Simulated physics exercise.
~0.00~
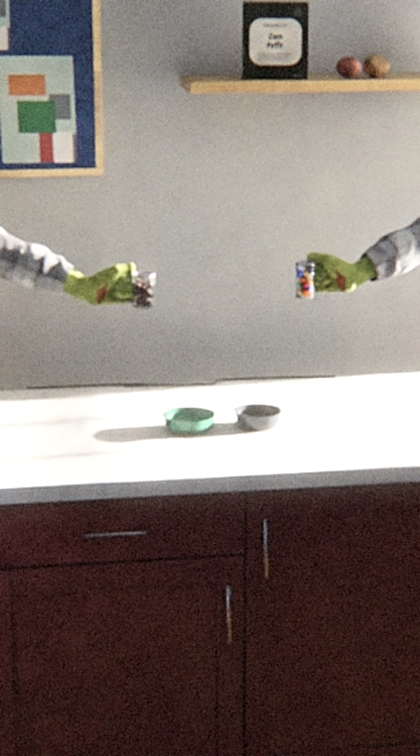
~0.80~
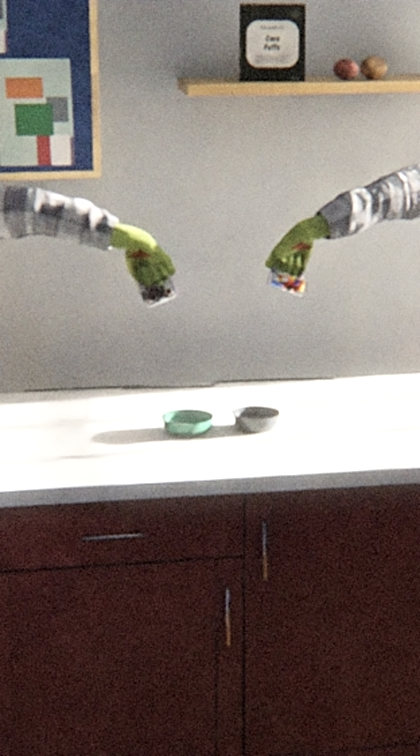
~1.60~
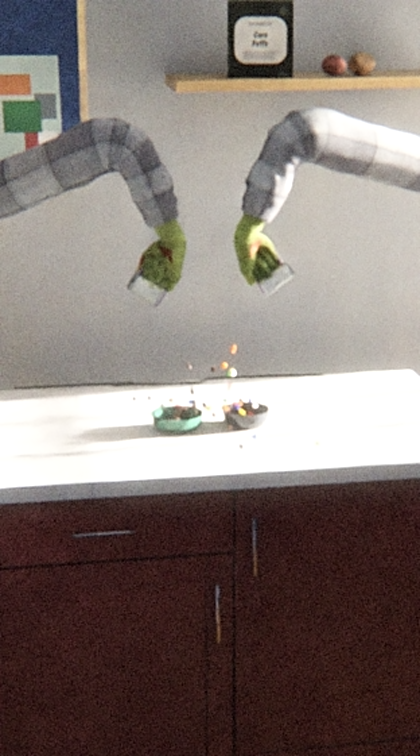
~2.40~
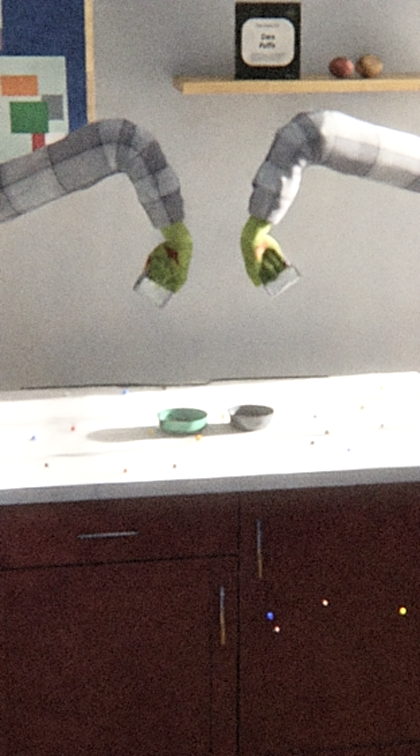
Two green-gloved hands tip cups of colorful bits over small dishes, scattering many across the counter.
